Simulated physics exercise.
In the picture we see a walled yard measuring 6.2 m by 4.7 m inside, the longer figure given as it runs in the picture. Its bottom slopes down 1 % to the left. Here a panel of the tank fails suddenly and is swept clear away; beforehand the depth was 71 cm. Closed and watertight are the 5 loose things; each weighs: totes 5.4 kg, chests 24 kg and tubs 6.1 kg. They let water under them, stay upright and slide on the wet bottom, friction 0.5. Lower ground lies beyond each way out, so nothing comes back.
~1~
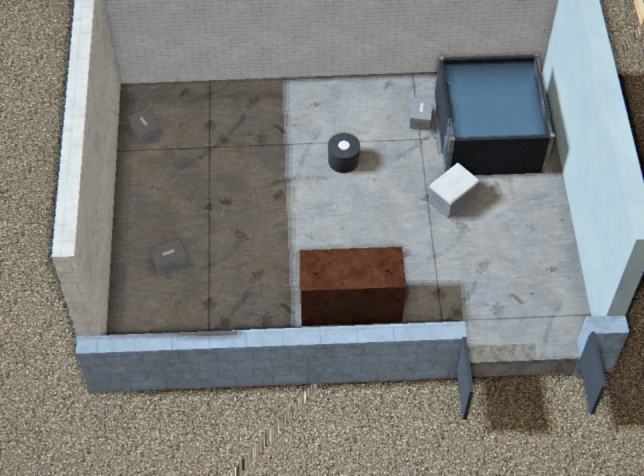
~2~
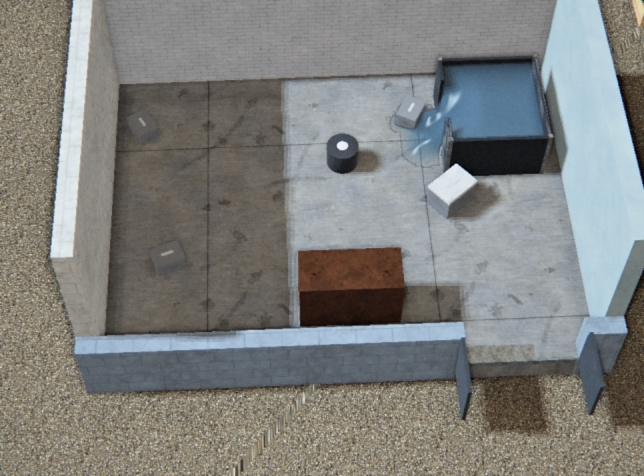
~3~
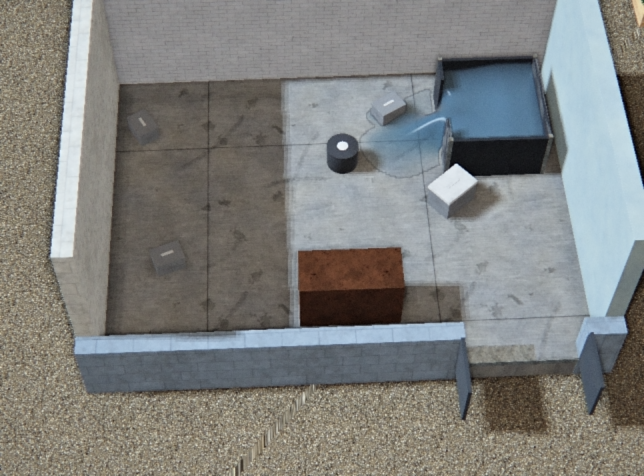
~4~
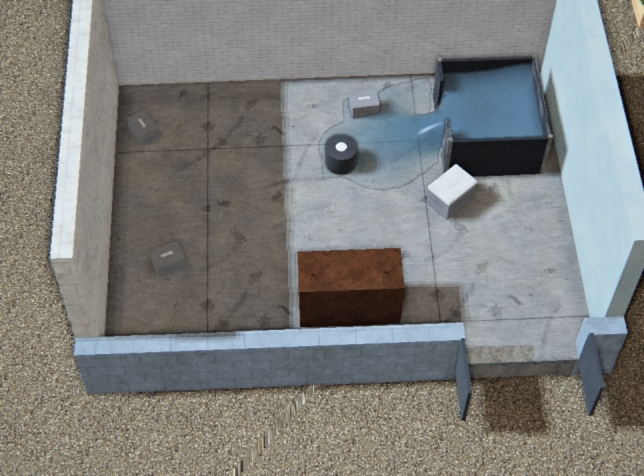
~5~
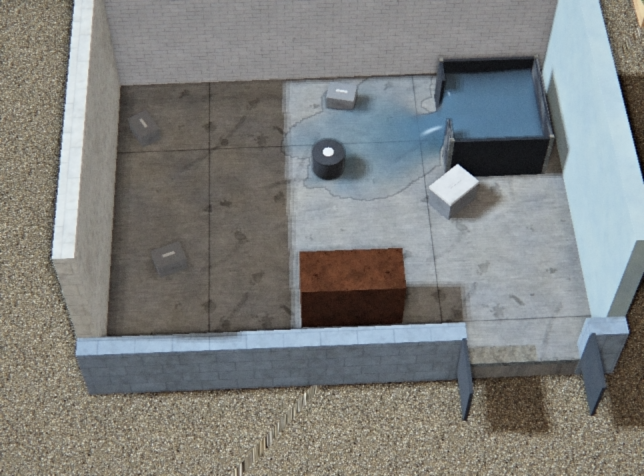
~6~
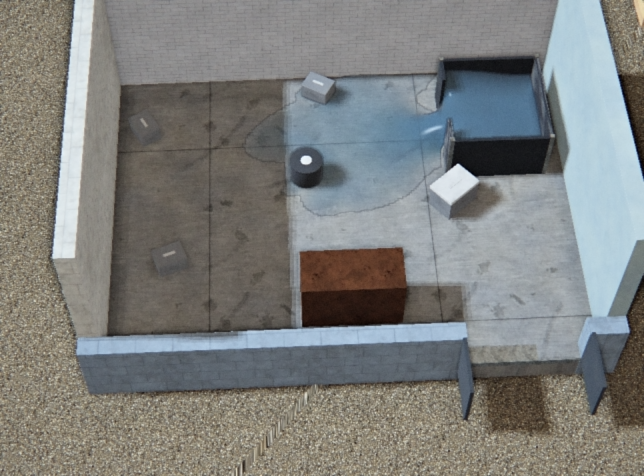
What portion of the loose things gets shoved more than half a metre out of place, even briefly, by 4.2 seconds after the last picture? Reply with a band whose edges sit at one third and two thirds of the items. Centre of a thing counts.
Band: Two thirds or above.
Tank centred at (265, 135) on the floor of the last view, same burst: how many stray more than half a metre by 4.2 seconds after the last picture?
Count: 2.
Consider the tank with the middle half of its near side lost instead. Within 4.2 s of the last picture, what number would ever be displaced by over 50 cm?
You'd get 0 in that case.
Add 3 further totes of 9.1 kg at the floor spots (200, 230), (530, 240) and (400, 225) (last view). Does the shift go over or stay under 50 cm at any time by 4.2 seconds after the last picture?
Respectively: Tops it; doesn't reach it; doesn't reach it.
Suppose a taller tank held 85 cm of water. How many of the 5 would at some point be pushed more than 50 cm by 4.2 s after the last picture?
Count: 4.
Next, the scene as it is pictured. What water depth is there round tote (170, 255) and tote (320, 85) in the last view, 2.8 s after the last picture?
First roughly 13 cm, second roughly 16 cm.
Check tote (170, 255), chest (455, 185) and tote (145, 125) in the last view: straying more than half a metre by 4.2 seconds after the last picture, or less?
Well, in turn that's topping it, not reaching it, topping it.
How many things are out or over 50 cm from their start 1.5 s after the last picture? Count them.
I make it 2.
Then, 0.4 s after the last picture 2 of 5 are over 50 cm from their spots; 0 afloat.
Then, 1.5 s after the last picture 2 of 5 are over 50 cm from their spots; 3 afloat.
Then, 2.8 s after the last picture 4 of 5 are over 50 cm from their spots; 4 afloat.
Then, 4.2 s after the last picture 4 of 5 are over 50 cm from their spots, and 4 have been at some point; 4 afloat.
